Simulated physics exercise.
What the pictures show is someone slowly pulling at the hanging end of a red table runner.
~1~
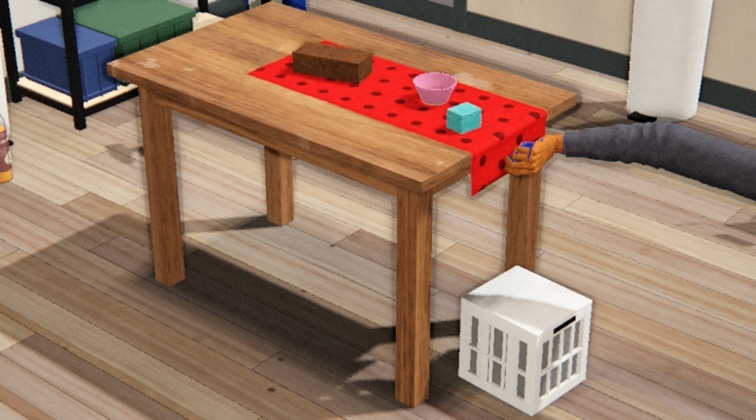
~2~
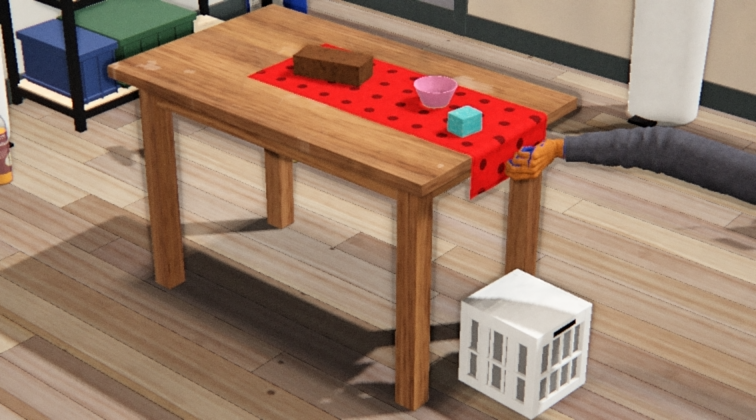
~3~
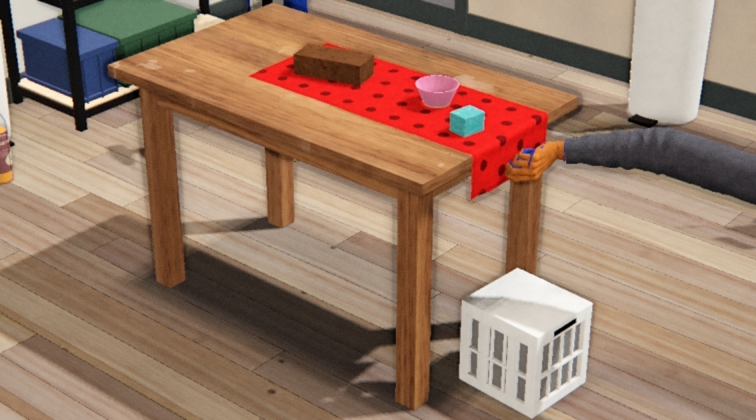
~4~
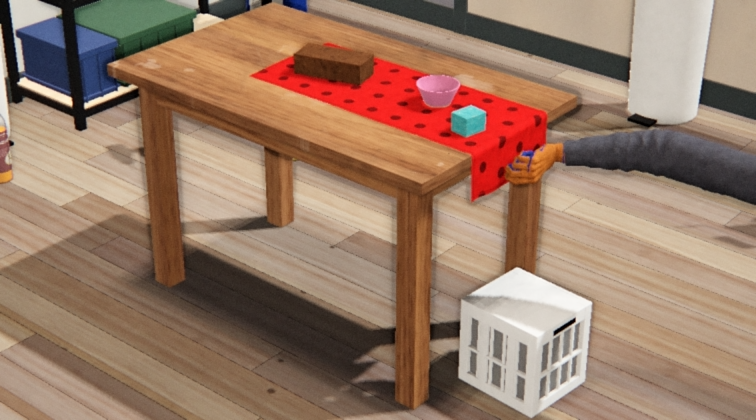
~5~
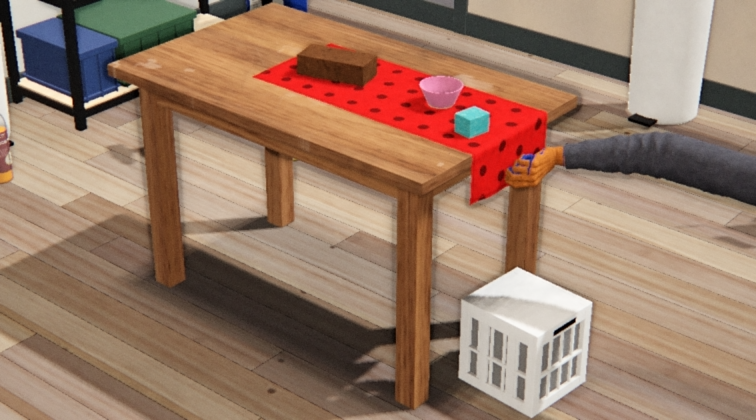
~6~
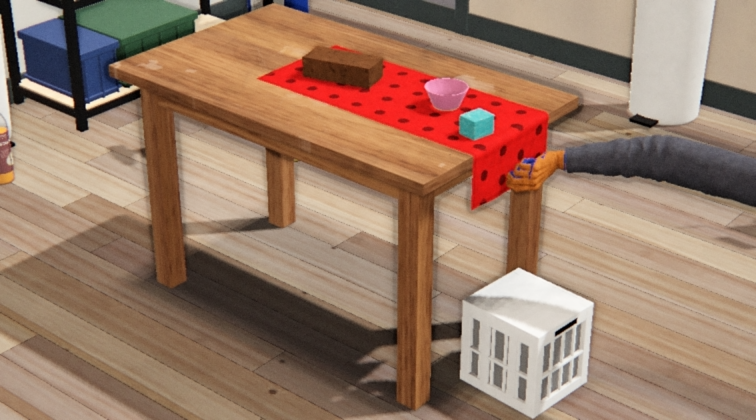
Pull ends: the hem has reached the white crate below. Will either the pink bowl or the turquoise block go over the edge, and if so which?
The pink bowl goes over the edge, the turquoise block goes over the edge.
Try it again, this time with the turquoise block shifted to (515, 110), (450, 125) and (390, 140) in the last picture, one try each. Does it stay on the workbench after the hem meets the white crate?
At the first place it ends up off, at the second it ends up off, and at the third it does not leave.
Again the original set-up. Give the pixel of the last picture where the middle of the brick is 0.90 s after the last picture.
(381, 80), more or less.
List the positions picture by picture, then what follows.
Table runner end (471, 197); pink bowl (435, 81); turquoise block (464, 109); brick (333, 52); top of the crate (529, 314), in the first frame.
Table runner end (470, 200), far hem (247, 77); turquoise block (465, 112); turquoise block stands on the cloth, in the second frame.
Table runner end (470, 200); pink bowl (437, 84), in the third frame.
Table runner end (472, 203), far hem (249, 76); turquoise block (469, 112), in the fourth frame.
Table runner end (470, 205); pink bowl (441, 85), in the fifth frame.
Table runner end (472, 211), far hem (256, 79); pink bowl (447, 87); turquoise block (477, 115); top of the crate (530, 317), in the sixth frame.
Then, 0.90 s later than the last view, hem going down; bowl carried along near (489, 110); block down below near (524, 281).
Then, 1.72 s later than the last view, hem going down; bowl over the edge; block down below near (524, 281).
Finally, hem on the crate; bowl down below near (543, 266); block down below near (524, 282). The pink bowl goes over the edge and the turquoise block is carried off the end.
